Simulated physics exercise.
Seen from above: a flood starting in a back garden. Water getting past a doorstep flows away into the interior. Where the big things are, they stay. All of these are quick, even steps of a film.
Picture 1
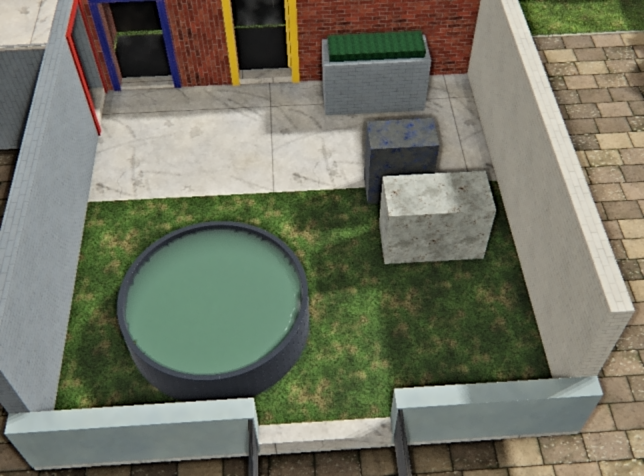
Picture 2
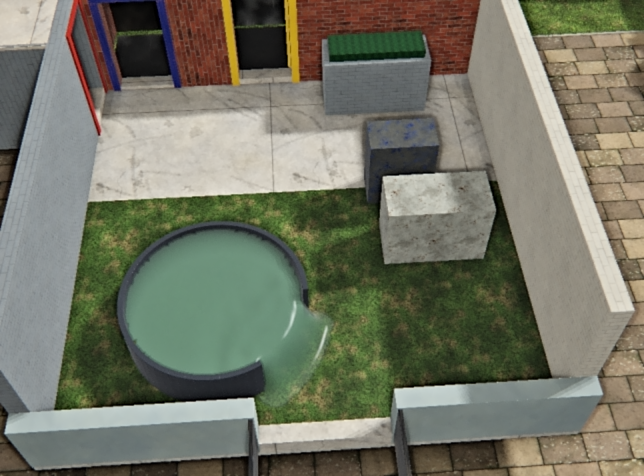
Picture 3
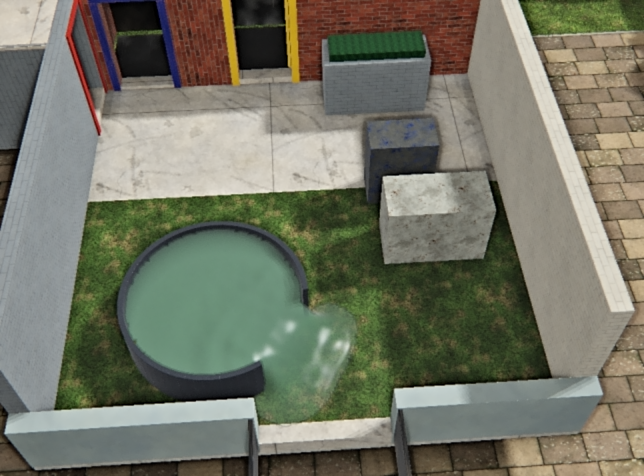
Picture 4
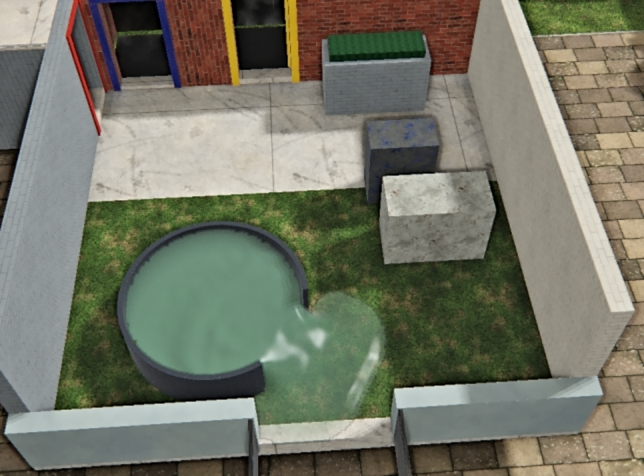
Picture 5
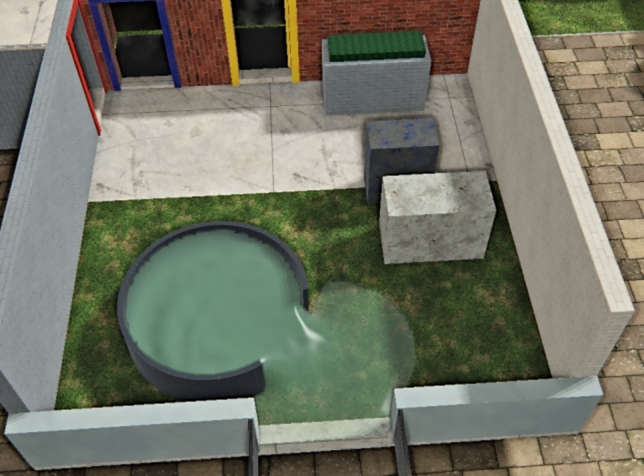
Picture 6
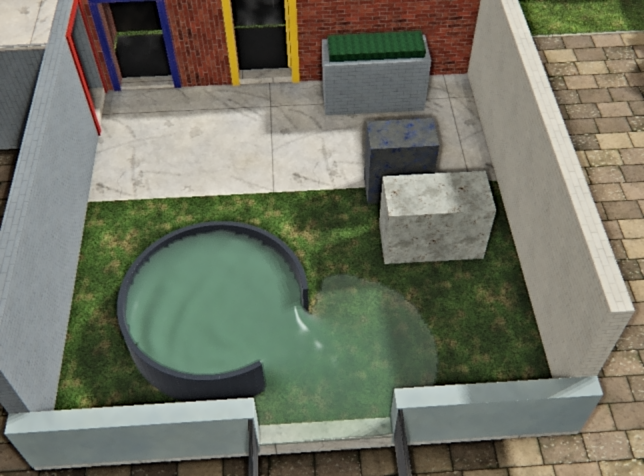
Green water pours through a gap in a round tank and spreads across the grass.
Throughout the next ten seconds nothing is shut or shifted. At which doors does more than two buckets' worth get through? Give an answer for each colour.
The red door will not top two buckets, the blue door will not top two buckets, the yellow door will not top two buckets.
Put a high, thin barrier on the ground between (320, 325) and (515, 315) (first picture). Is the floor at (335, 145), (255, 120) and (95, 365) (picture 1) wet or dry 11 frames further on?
Untouched, untouched, untouched.
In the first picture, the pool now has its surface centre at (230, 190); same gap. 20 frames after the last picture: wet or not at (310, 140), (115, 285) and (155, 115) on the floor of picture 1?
I'd say swamped for the first, still dry for the second and still dry for the third.
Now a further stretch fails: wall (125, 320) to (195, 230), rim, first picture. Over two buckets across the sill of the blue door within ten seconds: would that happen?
Note: Blue door admits more.
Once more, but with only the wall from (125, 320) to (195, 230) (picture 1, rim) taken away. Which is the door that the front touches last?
The door marked yellow, I'd guess.
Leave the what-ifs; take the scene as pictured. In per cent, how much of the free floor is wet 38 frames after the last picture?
About 45 in a hundred.
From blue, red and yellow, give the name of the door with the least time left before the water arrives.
The yellow door.
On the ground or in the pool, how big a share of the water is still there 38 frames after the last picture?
Roughly 72 per cent.
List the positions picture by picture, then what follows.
Still water in the round tank at (214, 298), in the first picture.
Water pours out at (294, 347) and has run to a hidden place, in the second picture.
Water pours out at (294, 349) and has run to a hidden place, in the third picture.
Water pours out at (294, 349) and has run to a hidden place, in the fourth picture.
Water pours out at (294, 349) and has run to (407, 334), in the fifth picture.
The front is at (430, 365), out from the gap at (294, 349), in the sixth picture.
A moment on, water covers 20 % of the floor; the red door not reached, the blue door not reached, the yellow door not reached.
Next, water covers 20 % of the floor; the red door not reached, the blue door not reached, the yellow door not reached.
Then, water covers 25 % of the floor; the red door not reached, the blue door not reached, the yellow door not reached.
Later, water covers 45 % of the floor; the red door not reached, the blue door not reached, the yellow door not reached.
In the end, water covers 65 % of the floor; the red door not reached, the blue door not reached, the yellow door wet at the sill, nothing in.
